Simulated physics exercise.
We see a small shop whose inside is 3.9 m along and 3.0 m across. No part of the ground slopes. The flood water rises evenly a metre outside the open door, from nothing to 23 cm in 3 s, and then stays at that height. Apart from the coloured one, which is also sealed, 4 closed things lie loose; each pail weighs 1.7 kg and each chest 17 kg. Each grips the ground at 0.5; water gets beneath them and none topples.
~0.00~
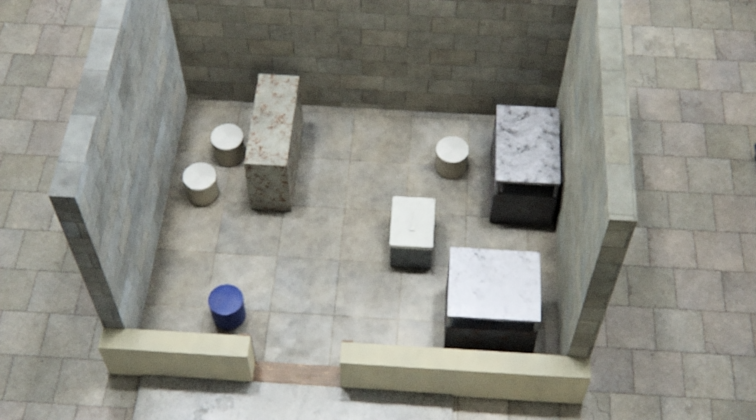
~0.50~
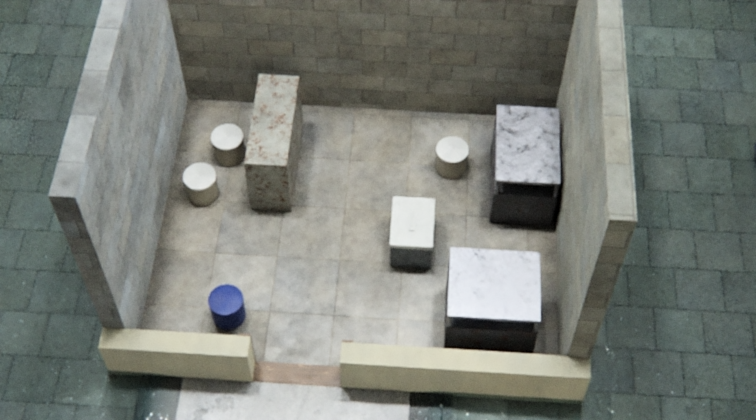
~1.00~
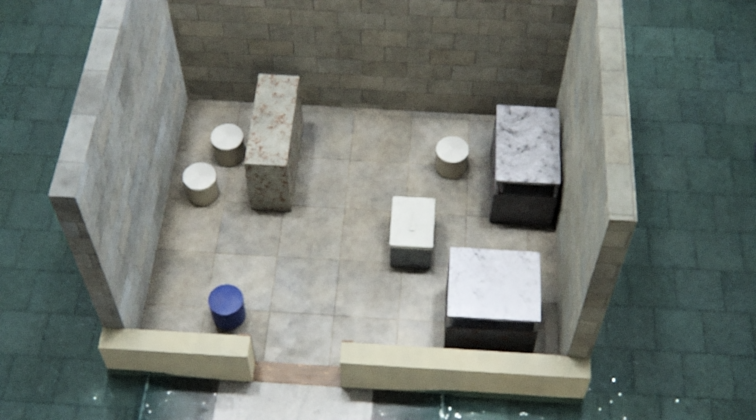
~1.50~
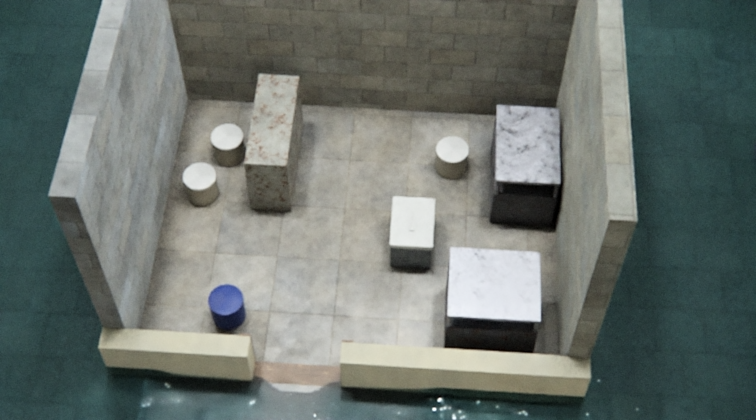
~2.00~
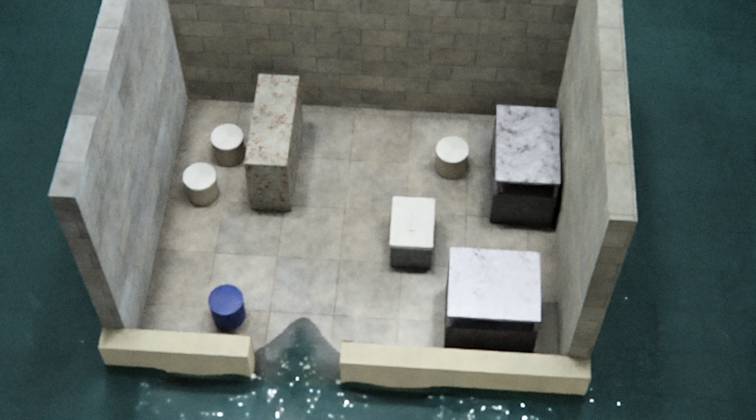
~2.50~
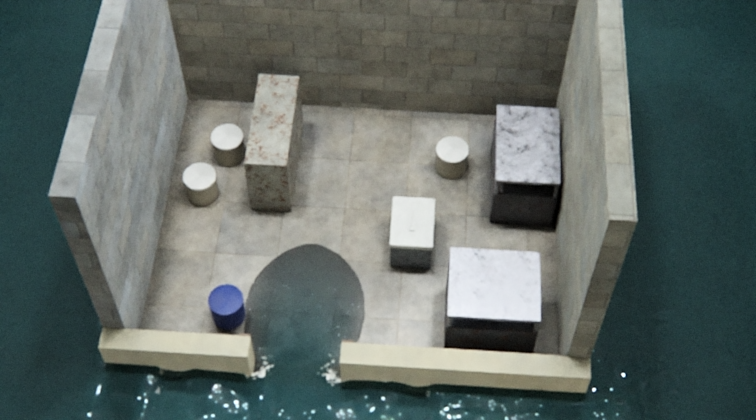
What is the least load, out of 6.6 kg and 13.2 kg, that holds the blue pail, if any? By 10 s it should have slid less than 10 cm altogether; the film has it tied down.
The least is 13.2 kg.
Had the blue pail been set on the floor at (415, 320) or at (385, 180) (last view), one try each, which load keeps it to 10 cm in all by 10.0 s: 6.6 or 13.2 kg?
For the first start the lighter one suffices; for the second you need the heavier one.
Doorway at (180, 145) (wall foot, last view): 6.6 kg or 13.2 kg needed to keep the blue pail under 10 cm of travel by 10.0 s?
If so, both fall short.
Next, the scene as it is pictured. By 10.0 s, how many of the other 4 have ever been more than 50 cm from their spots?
It adds up to 3.
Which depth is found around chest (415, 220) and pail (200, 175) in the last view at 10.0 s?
Depth approx. 10 cm / 11 cm.
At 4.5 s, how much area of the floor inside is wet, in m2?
7.0 m2.
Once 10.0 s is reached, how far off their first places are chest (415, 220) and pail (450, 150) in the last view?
In turn: 80 cm, 20 cm.
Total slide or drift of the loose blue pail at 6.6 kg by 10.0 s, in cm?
About 60 cm altogether.
After 3.5 s the blue pail would be 0 cm from its start with 6.6 kg and 0 cm from its start with 13.2 kg; 3 cm of water round it then.
After 4.5 s the blue pail would be 4 cm from its start with 6.6 kg and 0 cm from its start with 13.2 kg; 4 cm of water round it then.
After 7.0 s the blue pail would be 4 cm from its start with 6.6 kg and 0 cm from its start with 13.2 kg; 6 cm of water round it then.
After 10.0 s the blue pail would be 60 cm from its start with 6.6 kg and 0 cm from its start with 13.2 kg; 10 cm of water round it then.
